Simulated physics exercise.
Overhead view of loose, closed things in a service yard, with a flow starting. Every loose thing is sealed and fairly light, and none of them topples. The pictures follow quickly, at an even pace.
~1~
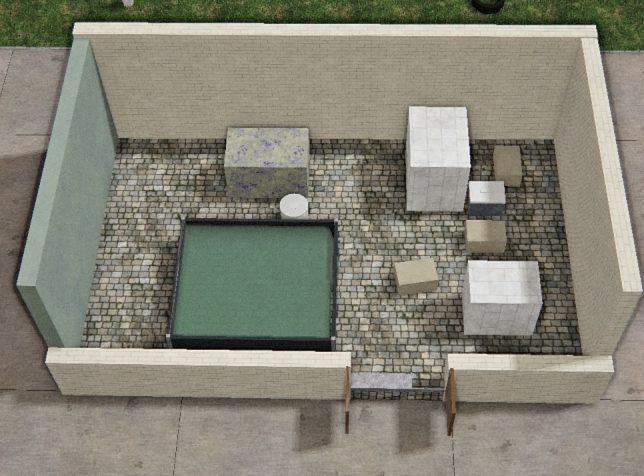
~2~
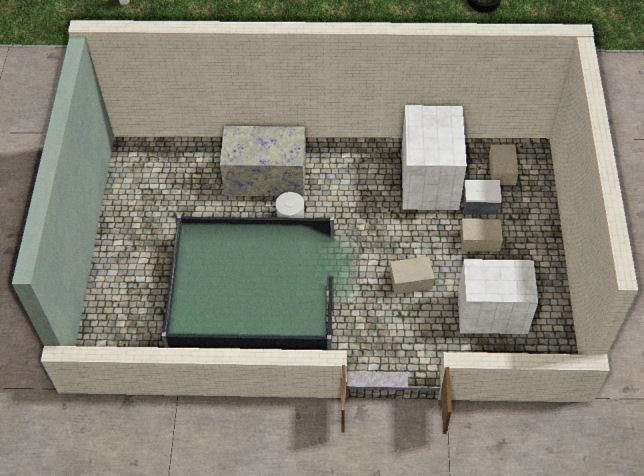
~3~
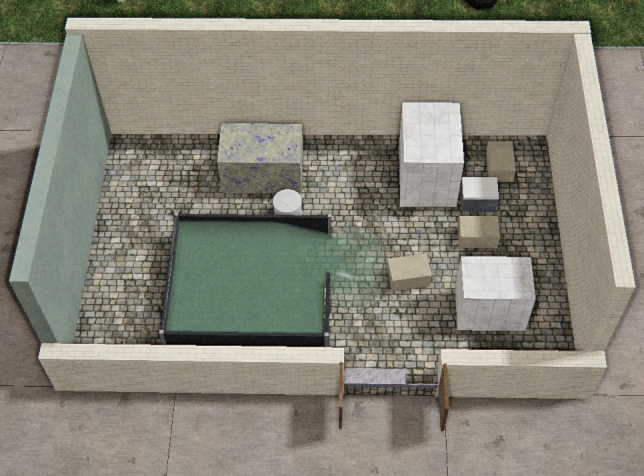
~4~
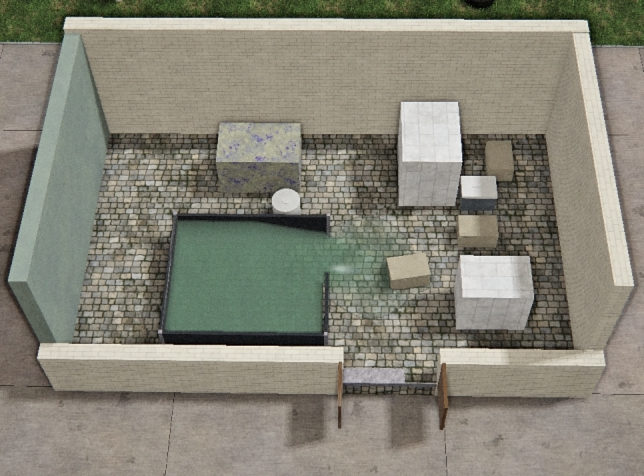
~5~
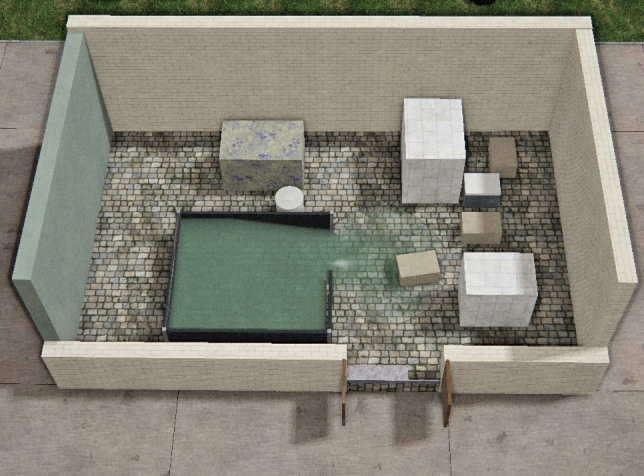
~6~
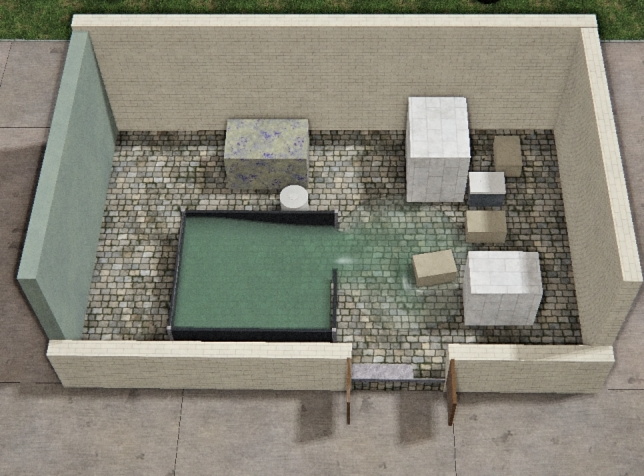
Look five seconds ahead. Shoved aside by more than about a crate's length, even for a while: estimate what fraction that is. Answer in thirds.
One to two thirds.
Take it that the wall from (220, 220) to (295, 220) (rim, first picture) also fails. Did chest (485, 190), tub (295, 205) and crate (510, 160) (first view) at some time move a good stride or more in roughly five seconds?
Fell short, went past that, fell short.
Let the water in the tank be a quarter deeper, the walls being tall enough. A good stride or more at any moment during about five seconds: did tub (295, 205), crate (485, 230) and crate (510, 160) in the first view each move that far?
Note, listed order: Didn't cover it / covered it / covered it.
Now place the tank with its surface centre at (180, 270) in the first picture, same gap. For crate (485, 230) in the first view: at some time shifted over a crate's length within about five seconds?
From the way the scene plays out, it travelled at least that.
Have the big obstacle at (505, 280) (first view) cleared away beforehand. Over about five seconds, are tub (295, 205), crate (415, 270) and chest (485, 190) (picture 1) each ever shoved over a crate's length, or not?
As listed: Short of that, swept aside, no.
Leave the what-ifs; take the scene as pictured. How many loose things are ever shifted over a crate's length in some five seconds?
Total: 3.
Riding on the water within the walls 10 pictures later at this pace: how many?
Counted: 1.
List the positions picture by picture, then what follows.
In the first frame, a crate at (417, 271), on the bottom; a crate at (509, 160) rests on the ground; 0 of 5 have shifted.
In the second frame, a crate at (412, 270), on the bottom; a crate at (505, 159), on the bottom; 0 of 5 have shifted.
In the third frame, a crate at (410, 267) rests on the ground; a crate at (502, 156) rests on the ground; 0 of 5 have shifted.
In the fourth frame, a crate at (409, 266), on the bottom; a crate at (501, 155) rests on the ground; 0 of 5 have shifted.
In the fifth frame, a crate at (418, 264) rests on the ground, close to its start; a crate at (504, 152) rests on the ground; 1 of 5 have shifted.
In the sixth frame, a crate at (435, 263), on the bottom, close to its start; a crate at (509, 150), on the bottom; 1 of 5 have shifted.
A moment on, 1 of 5 are well off their spots; 0 afloat.
Next, 2 of 5 are well off their spots; 1 afloat.
Later, 2 of 5 are well off their spots; 3 afloat.
In the end, 3 of 5 are well off their spots, and 3 have been at some point; 4 afloat.
